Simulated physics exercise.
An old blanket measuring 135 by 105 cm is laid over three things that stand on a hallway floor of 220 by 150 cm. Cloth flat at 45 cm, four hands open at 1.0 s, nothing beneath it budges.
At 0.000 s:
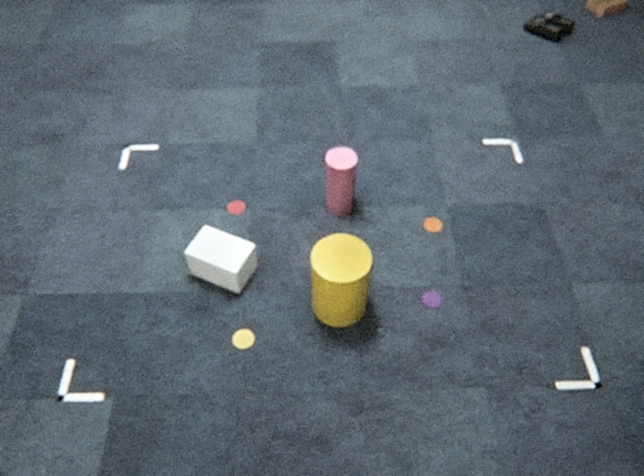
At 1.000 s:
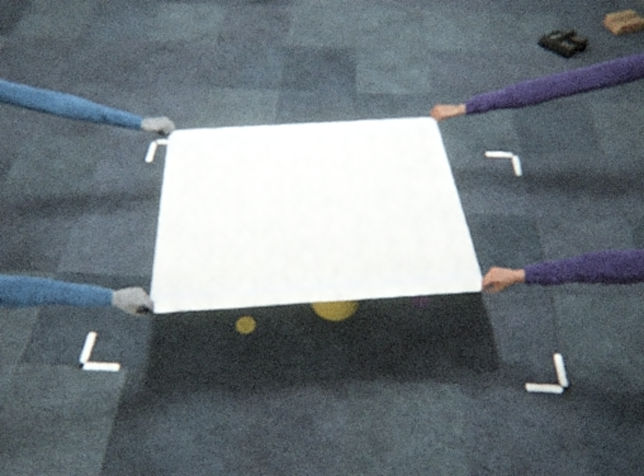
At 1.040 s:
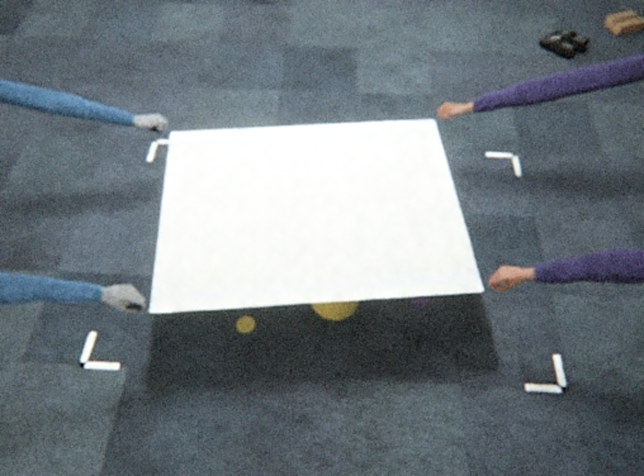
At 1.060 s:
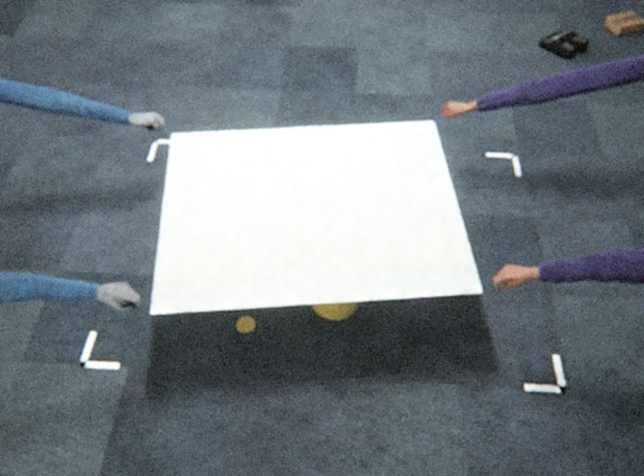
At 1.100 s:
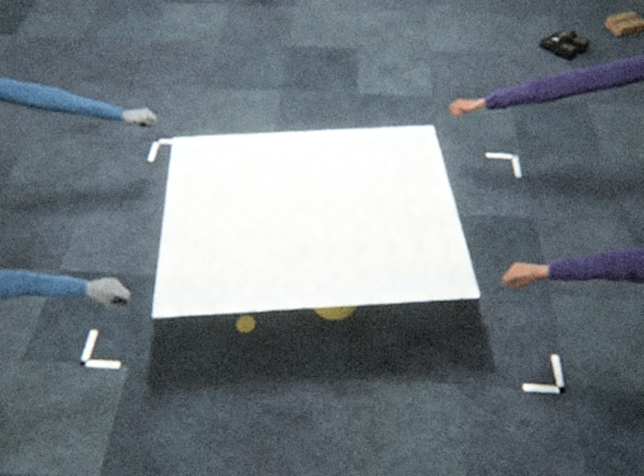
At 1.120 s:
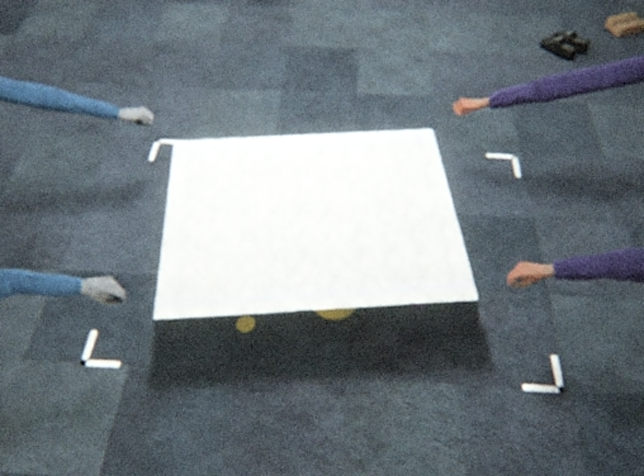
On a hallway floor, a white crate, a pink cylinder and a yellow cylinder stand among small coloured discs; then four hands hold a flat white sheet above them and let go, drawing back slightly as it lowers a little.
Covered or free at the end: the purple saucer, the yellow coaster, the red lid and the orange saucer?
The purple saucer remains in the open, the yellow coaster vanishes under it, the red lid vanishes under it, the orange saucer stays uncovered.
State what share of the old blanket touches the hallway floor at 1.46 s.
Roughly 10 per cent.
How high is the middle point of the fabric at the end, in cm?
Height: Approx. 30 cm.
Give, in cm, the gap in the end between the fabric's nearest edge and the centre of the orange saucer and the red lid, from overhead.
Around 18 centimetres, then around 4 centimetres.
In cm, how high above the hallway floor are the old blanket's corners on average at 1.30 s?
Roughly 6 centimetres up.
By 1.3 s, 0 % of it is down, spanning 129 by 116 cm, above red lid, yellow coaster, purple saucer.
By 1.5 s, 10 % of it is down, spanning 110 by 106 cm, above red lid, yellow coaster.
By 1.6 s, 15 % of it is down, spanning 110 by 105 cm, above red lid, yellow coaster.
By 1.8 s, 15 % of it is down, spanning 111 by 104 cm, above red lid, yellow coaster.
By 3.3 s, 15 % of it is down, spanning 111 by 104 cm, above red lid, yellow coaster.
